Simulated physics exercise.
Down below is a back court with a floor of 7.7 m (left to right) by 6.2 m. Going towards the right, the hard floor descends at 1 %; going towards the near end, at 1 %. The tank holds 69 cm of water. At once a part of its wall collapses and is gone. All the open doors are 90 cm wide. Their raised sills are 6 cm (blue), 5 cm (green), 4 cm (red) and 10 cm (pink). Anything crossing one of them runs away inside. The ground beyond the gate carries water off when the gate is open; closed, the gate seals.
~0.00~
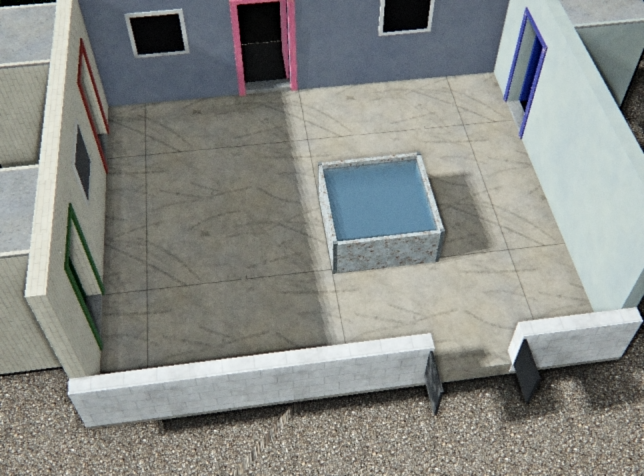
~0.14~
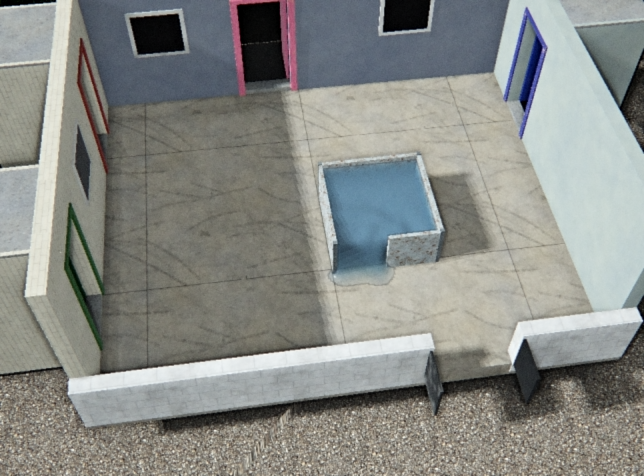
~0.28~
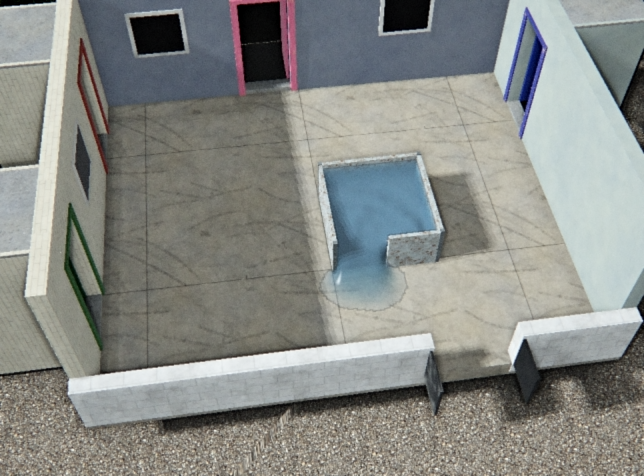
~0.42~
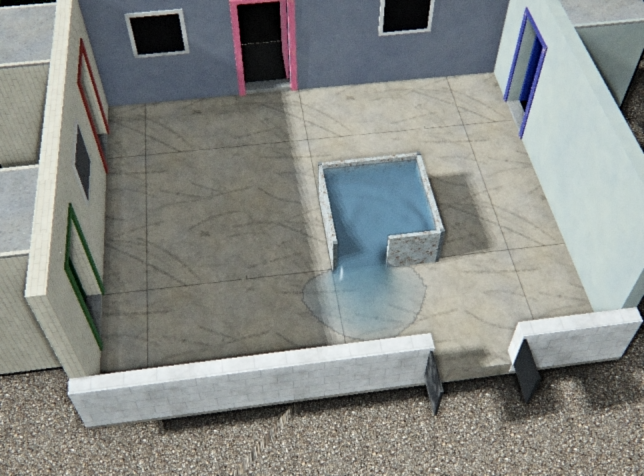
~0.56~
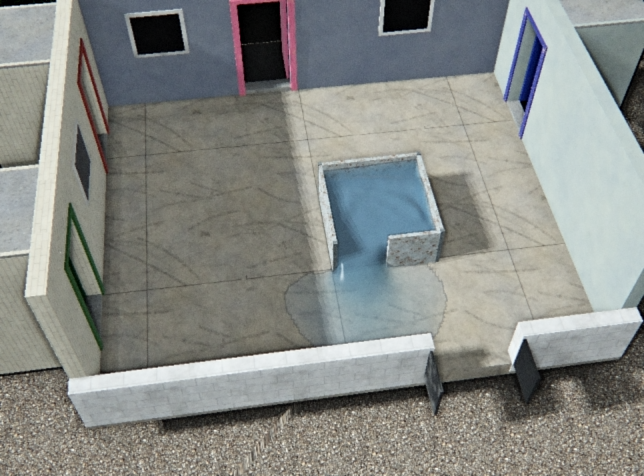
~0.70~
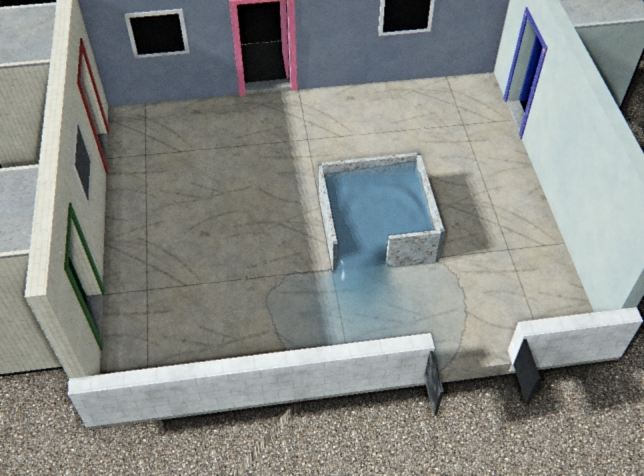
Water poured out of a square stone tank in a walled yard after part of its front wall vanished, and it spread in a widening, rounded sheet across the floor toward the low front wall.
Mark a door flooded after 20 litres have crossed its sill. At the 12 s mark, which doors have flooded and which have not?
The blue door has not; the green door has flooded; the red door has not; the pink door has not.
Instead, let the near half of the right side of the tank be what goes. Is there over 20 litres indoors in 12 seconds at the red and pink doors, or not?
Result against the limit at red: Limit held; result at pink: Limit held.
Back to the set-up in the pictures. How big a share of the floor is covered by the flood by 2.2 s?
Near 20 per cent is wet.
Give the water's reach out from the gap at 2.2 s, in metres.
Distance: Approx. 4.6 m.
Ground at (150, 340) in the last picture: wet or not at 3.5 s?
Soaked.
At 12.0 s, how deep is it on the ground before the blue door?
The depth there is around 4.0 cm.
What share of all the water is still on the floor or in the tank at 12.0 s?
About 76 per cent.
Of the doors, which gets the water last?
Door: Pink.
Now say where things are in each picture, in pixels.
The first picture shows still water, 69 cm deep, in the tank at (379, 200).
In the second picture, water pours out at (362, 259) and has run 0.5 m, to (336, 280); typically 6 cm deep outside, 69 cm at the tank's back.
In the third picture, the front is at (389, 302), 0.8 m from the gap at (362, 260); 0.7 m2 of floor is under water; 69 cm left at the back of the tank.
In the fourth picture, water pours out at (361, 260) and has run 1.3 m, to (382, 337); typically 7 cm deep outside, 66 cm at the tank's back.
In the fifth picture, the front is at a hidden place, 1.8 m from the gap at (361, 260); 3.1 m2 of floor is under water; 58 cm left at the back of the tank.
In the sixth picture, the front is at a hidden place, 2.1 m from the gap at (361, 260); 4.1 m2 of floor is under water; 60 cm left at the back of the tank.
After 1.4 s water covers 15 % of the floor and is deepest (38 cm) near (366, 356); blue door not reached, green door not reached, red door not reached, pink door not reached.
After 2.2 s water covers 20 % of the floor and is deepest (31 cm) near (380, 365); blue door not reached, green door not reached, red door not reached, pink door not reached.
After 3.5 s water covers 30 % of the floor and is deepest (22 cm) near (368, 366); blue door not reached, green door 13 cm at the sill, 22 L in, red door not reached, pink door not reached.
After 7.0 s water covers 65 % of the floor and is deepest (10 cm) near (368, 366); blue door 2 cm at the sill, 0 L in, green door 7 cm at the sill, 71 L in, red door 2 cm at the sill, 0 L in, pink door not reached.
After 12.0 s water covers 95 % of the floor and is deepest (6 cm) near (356, 368); blue door 4 cm at the sill, 0 L in, green door 3 cm at the sill, 75 L in, red door 2 cm at the sill, 0 L in, pink door 2 cm at the sill, 0 L in.
